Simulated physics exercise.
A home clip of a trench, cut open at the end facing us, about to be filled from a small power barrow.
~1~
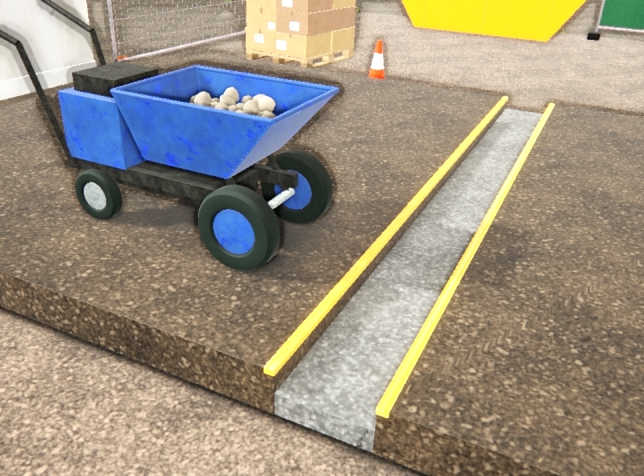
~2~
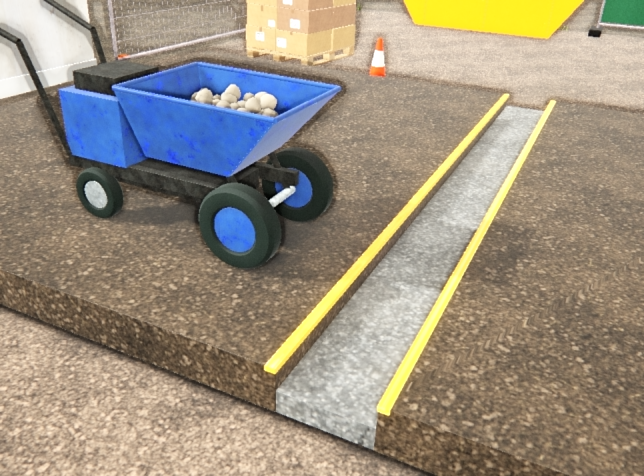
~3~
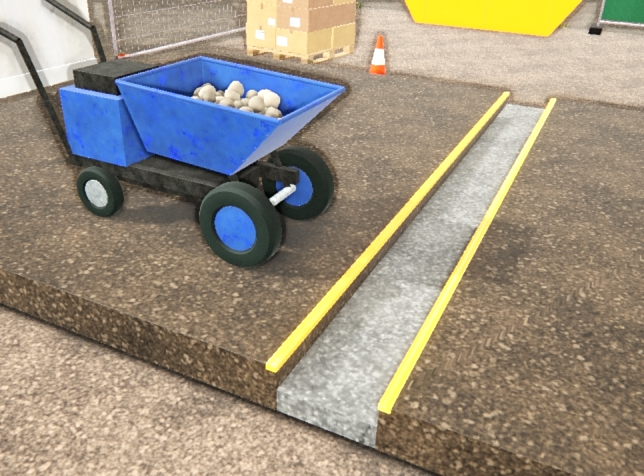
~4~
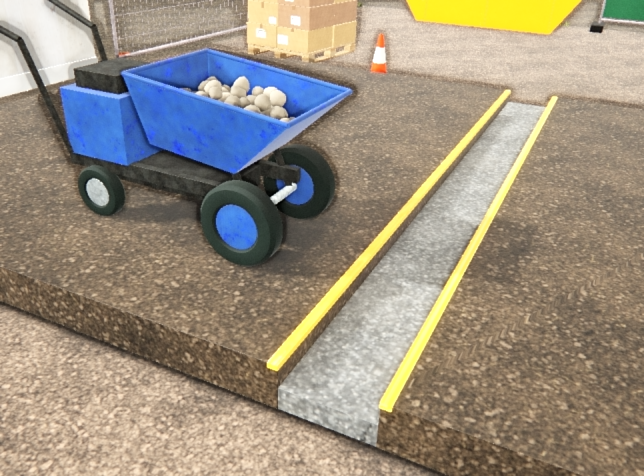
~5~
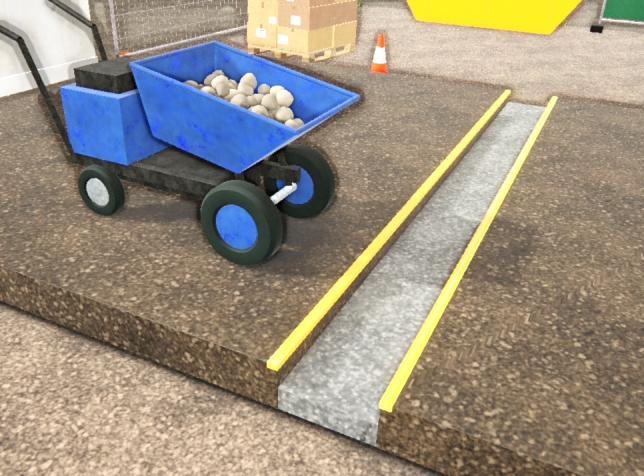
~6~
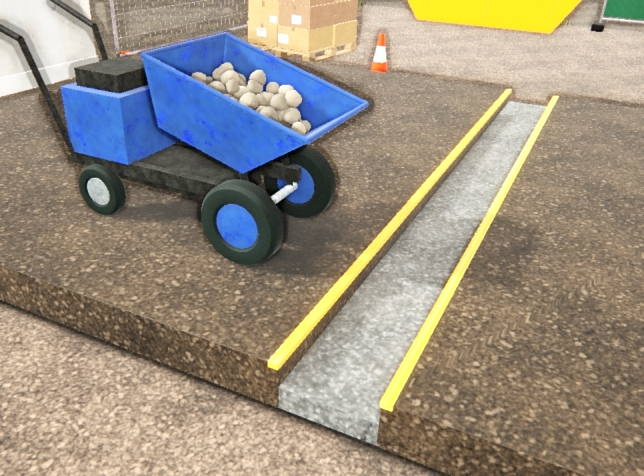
In a walled yard seen from slightly above, a slab of brown, speckled ground lies with a shallow grey trench cut across it, open at the near end. A blue barrow with black-tyred wheels and a skip of pale pebbles stands left of the trench's yellow edging, with boxes and an orange cone behind. The skip tilts gradually towards the right, its pebbles shifting slightly, while the wheels stay put.
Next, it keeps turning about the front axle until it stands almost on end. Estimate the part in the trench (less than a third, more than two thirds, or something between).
The trench takes more than two thirds.
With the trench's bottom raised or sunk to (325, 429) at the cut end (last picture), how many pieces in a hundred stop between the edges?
About 100 per cent.
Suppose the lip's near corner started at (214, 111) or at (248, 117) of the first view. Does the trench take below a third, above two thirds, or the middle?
One: In the middle band. Two: Beyond two thirds.
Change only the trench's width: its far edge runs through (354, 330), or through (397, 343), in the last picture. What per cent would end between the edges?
Roughly 20 per cent, and 80 per cent.
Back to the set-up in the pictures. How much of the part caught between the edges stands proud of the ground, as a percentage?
Some 30 per cent.
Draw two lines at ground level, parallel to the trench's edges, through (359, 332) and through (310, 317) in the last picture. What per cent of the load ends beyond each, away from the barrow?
The first gives 60 %, the second 90 %.
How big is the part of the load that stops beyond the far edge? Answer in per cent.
It comes to 5 per cent or so.
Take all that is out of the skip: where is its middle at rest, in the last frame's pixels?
Close to (412, 281).
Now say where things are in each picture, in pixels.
The first picture shows lip of the skip (272, 122), level; top of the load (233, 113), river pebbles; first edge of the trench (309, 323); far edge (413, 356), the trench over half as wide as the skip, and shallow for its width.
The second picture shows lip of the skip (275, 121), level; top of the load (217, 108).
The third picture shows lip of the skip (280, 122), tipped barely; top of the load (220, 105).
The fourth picture shows lip of the skip (288, 126), tipped a little; top of the load (226, 101).
The fifth picture shows lip of the skip (297, 133), tipped a little; top of the load (233, 98).
The sixth picture shows lip of the skip (307, 141), tipped clearly; top of the load (225, 95); first edge of the trench (313, 317); far edge (416, 350).
Just after the last frame, skip tipped steeply; every one in the skip.
A moment on, skip tipped right over; the larger part in the skip; about a tenth in or heaped over the trench.
Further on, skip tipped right over; about a tenth in the skip; the larger part in or heaped over the trench; just a few beyond it.
When it is over, skip tipped right over; about a tenth in the skip; the larger part in or heaped over the trench; just a few beyond it.
